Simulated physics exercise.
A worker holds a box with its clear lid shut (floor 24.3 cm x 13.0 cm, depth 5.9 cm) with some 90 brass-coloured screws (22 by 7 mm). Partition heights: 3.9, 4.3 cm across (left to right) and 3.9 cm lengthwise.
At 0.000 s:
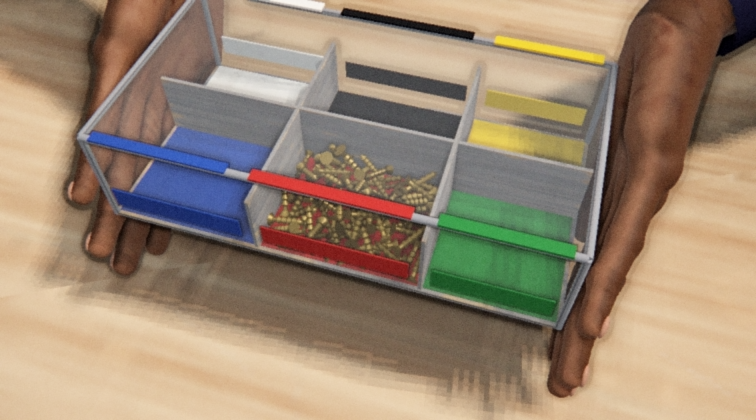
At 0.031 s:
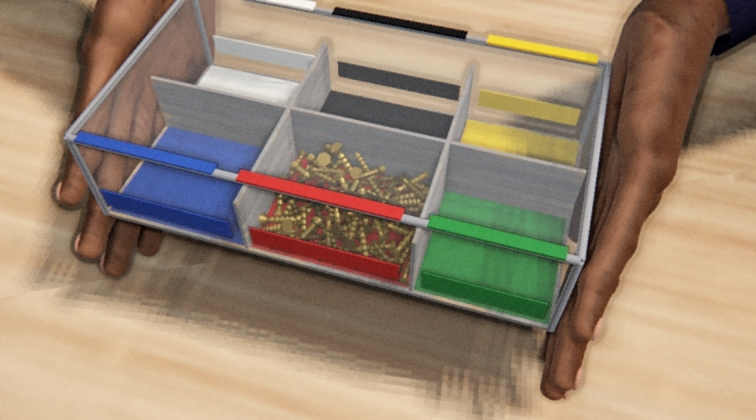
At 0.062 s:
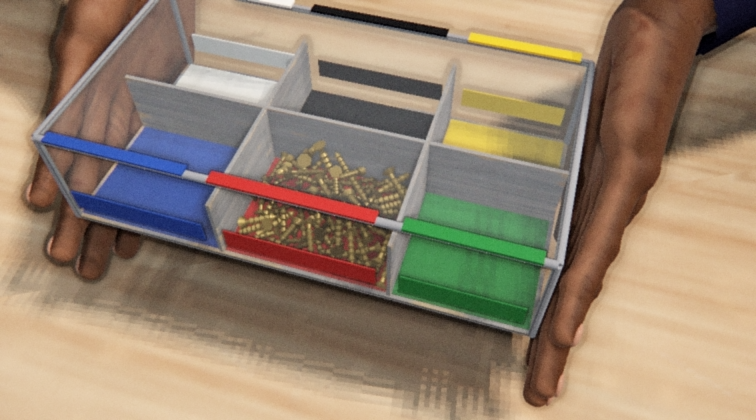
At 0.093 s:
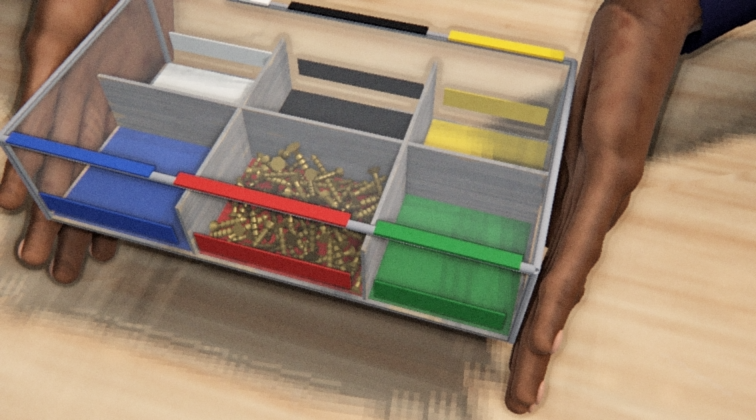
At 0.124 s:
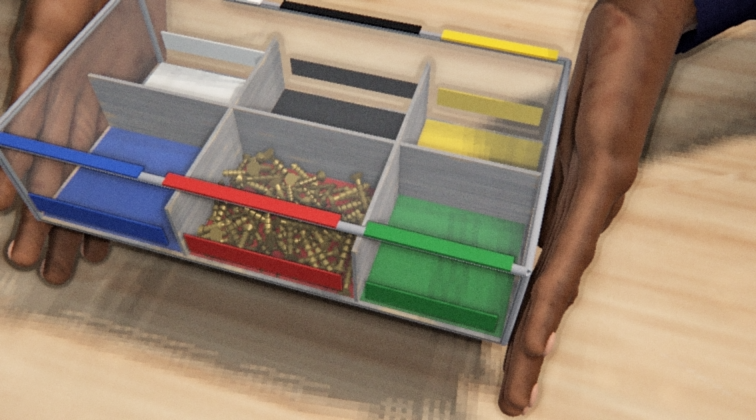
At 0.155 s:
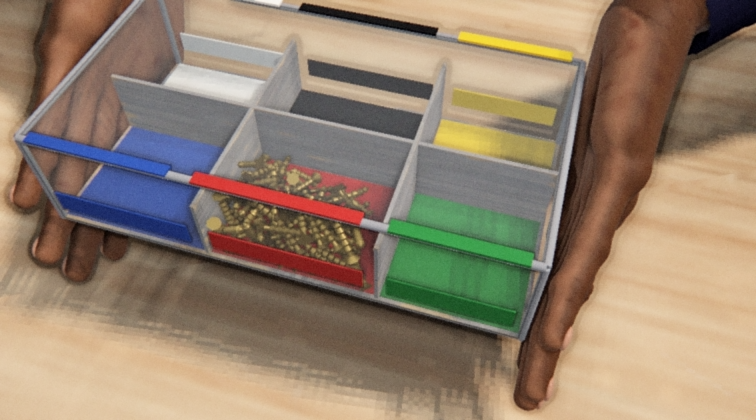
Two hands sliding a clear, colour-marked compartment box of brass-coloured screws to the left, then back slightly right, the screws shifting inside.
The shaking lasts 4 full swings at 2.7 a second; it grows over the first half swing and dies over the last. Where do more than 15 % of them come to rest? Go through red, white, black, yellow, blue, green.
In the red compartment: Over; in the white compartment: Under; in the black compartment: Under; in the yellow compartment: Under; in the blue compartment: Under; in the green compartment: Under.
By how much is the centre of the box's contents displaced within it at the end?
About 1.0 cm.
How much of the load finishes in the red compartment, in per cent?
About 95 per cent.
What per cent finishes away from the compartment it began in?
Some 5 per cent.
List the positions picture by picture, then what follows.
Box at (317, 202); tilt 0 degrees; moved 0.0 cm; red 100 %, in the first picture.
Box at (306, 203); tilt 0 degrees; moved 0.6 cm, in the second picture.
Box at (279, 205); tilt 0 degrees; moved 2.0 cm, in the third picture.
Box at (249, 208); tilt 0 degrees; moved 3.4 cm, in the fourth picture.
Box at (238, 209); tilt 0 degrees; moved 3.9 cm, in the fifth picture.
Box at (263, 207); tilt 0 degrees; moved 2.7 cm; red 100 %. Its speed is now 0.70 m/s, in the sixth picture.
After 0.60 s, tilt 0 degrees; red 100 %; middle of all pieces near (387, 199).
Then, at 0.96 s, tilt 0 degrees; red 95 %, blue 5 %; middle of all pieces near (370, 200).
After 1.30 s, tilt 0 degrees; red 95 %, blue 5 %; middle of all pieces near (316, 206).
After 1.62 s, tilt 0 degrees; red 95 %, blue 5 %; middle of all pieces near (343, 208).
By 2.0 s all is still; red 95 %, white 0 %, black 0 %, yellow 0 %, blue 5 %, green 0 %.
